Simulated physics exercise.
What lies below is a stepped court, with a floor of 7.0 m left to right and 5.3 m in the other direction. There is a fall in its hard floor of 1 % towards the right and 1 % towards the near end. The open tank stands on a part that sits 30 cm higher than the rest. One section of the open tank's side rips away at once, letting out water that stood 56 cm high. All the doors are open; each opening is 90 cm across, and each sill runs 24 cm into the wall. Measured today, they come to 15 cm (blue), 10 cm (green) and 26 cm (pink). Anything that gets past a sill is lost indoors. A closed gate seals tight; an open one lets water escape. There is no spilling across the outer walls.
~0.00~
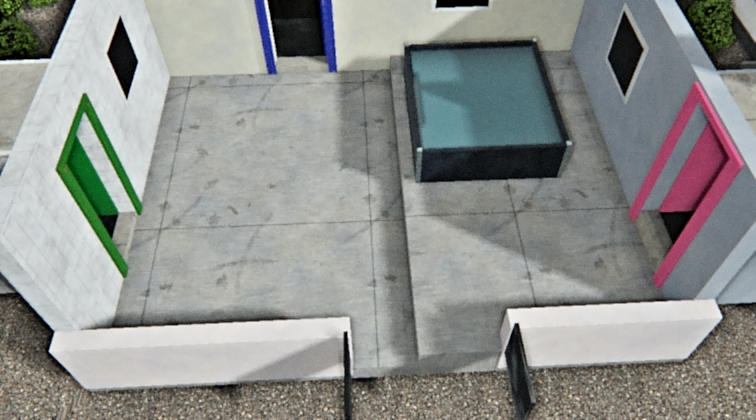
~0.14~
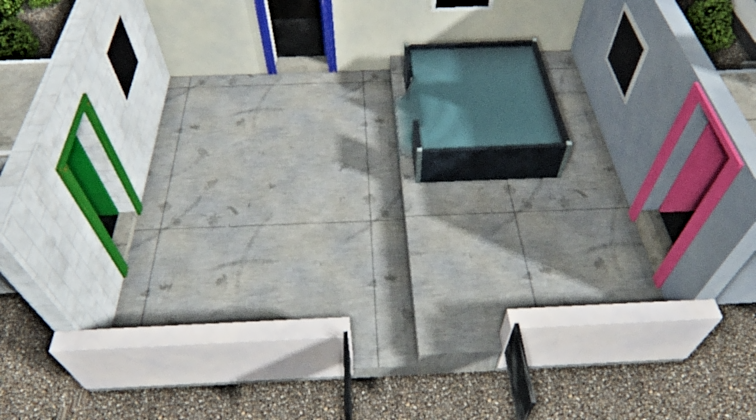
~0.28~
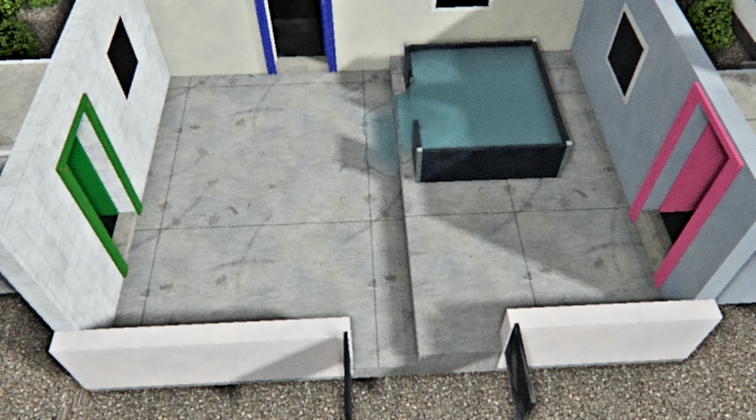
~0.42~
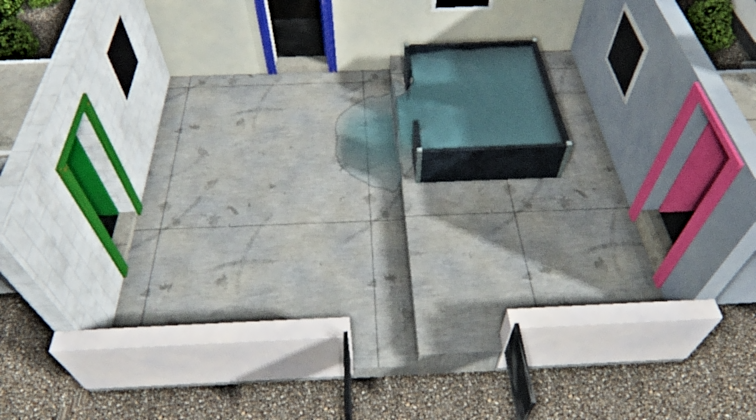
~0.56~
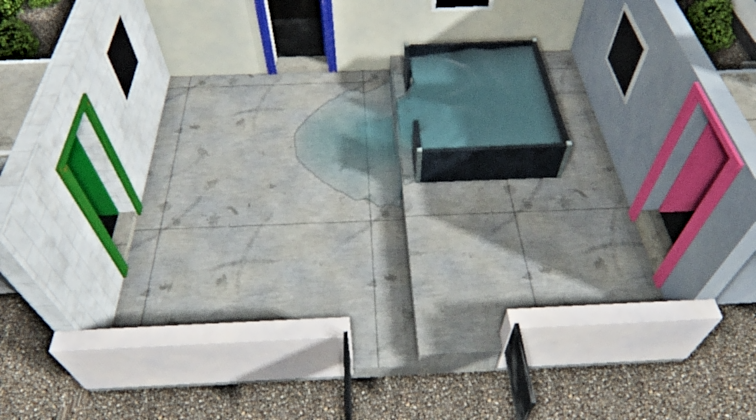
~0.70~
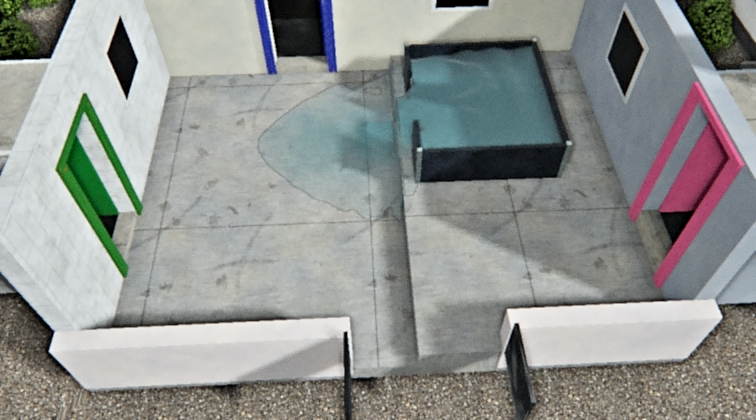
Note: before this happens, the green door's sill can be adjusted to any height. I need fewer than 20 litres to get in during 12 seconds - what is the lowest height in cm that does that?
I would say 12 cm is just enough.
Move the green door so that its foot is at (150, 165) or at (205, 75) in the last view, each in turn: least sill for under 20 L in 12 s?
About 17 and 18 cm.
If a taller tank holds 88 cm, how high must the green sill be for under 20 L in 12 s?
Something near 22 cm should do.
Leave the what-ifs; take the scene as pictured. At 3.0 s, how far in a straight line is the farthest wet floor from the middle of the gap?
About 5.4 m.
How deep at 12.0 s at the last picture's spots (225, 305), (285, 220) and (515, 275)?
9, 5 and 0 cm, respectively.
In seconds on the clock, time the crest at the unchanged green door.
Peak time: About 2.2 s.
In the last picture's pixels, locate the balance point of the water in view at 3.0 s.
Near (355, 147).
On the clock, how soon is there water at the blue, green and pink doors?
Arrival: Blue 1.2 s, green 1.8 s, pink not in the 12 s.
After 1.4 s water covers 35 % of the floor, deepest (32 cm) near (405, 124); it has not reached the green door.
After 3.0 s water covers 50 % of the floor, deepest (30 cm) near (211, 84); 17 cm at the green door, 16 litres in over its 10 cm sill.
After 12.0 s water covers 65 % of the floor, deepest (15 cm) near (409, 308); 7 cm at the green door, 36 litres in over its 10 cm sill.
At the green door as built, the water arrived by 1.8 s and peaked near 18 cm at 2.2 s.
Run again over the same 12 s with other heights there, 36 litres in over 10 cm, 11 litres over 13.5 cm. The limit of 20 litres is kept from about 12 cm up.
